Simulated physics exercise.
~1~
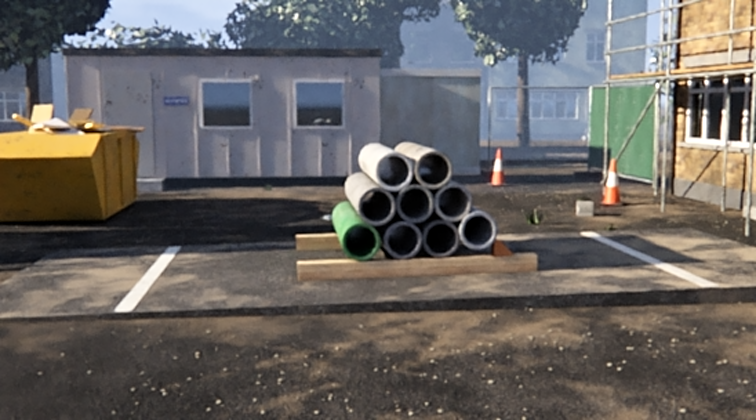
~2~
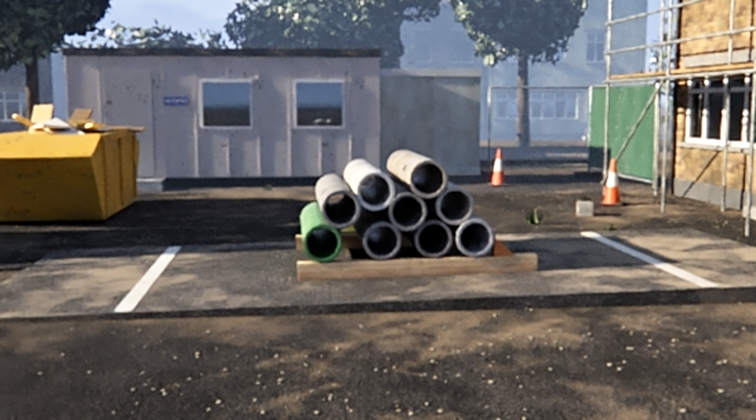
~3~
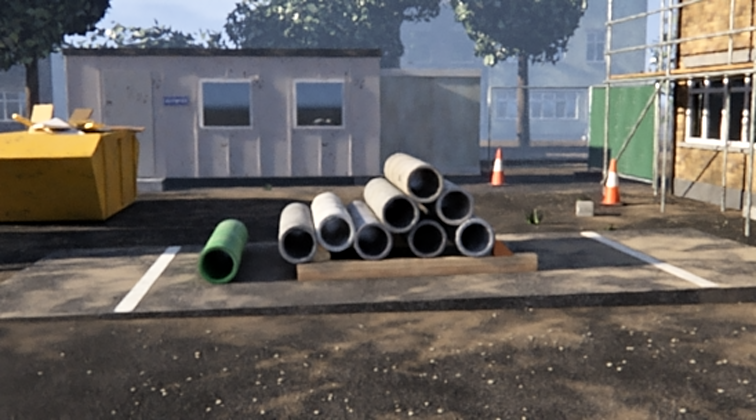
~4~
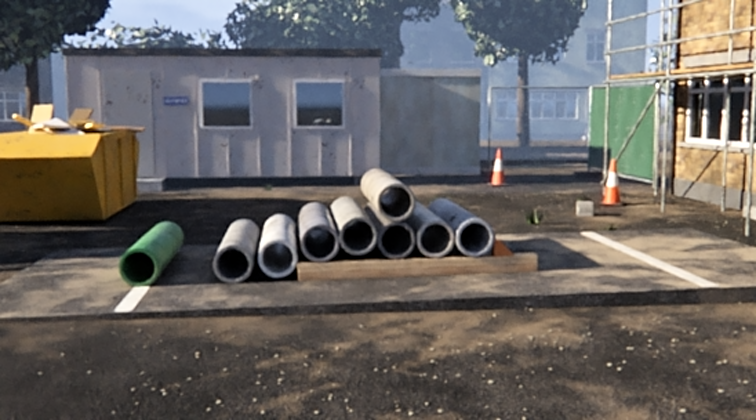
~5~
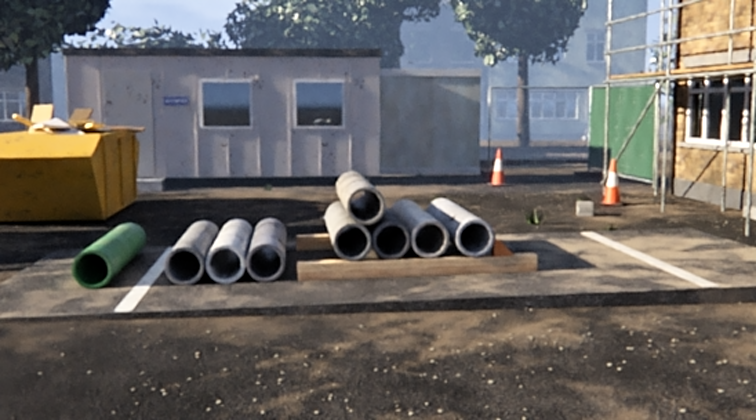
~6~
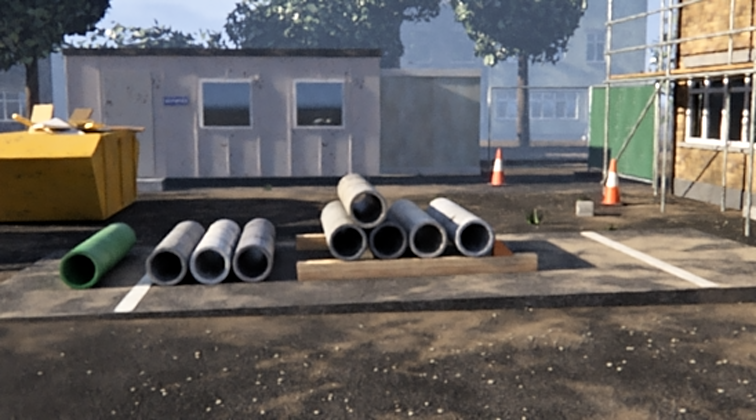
Stacked concrete pipes collapsing leftward off timber bearers, the green one rolling past the white line, three grey ones following behind.
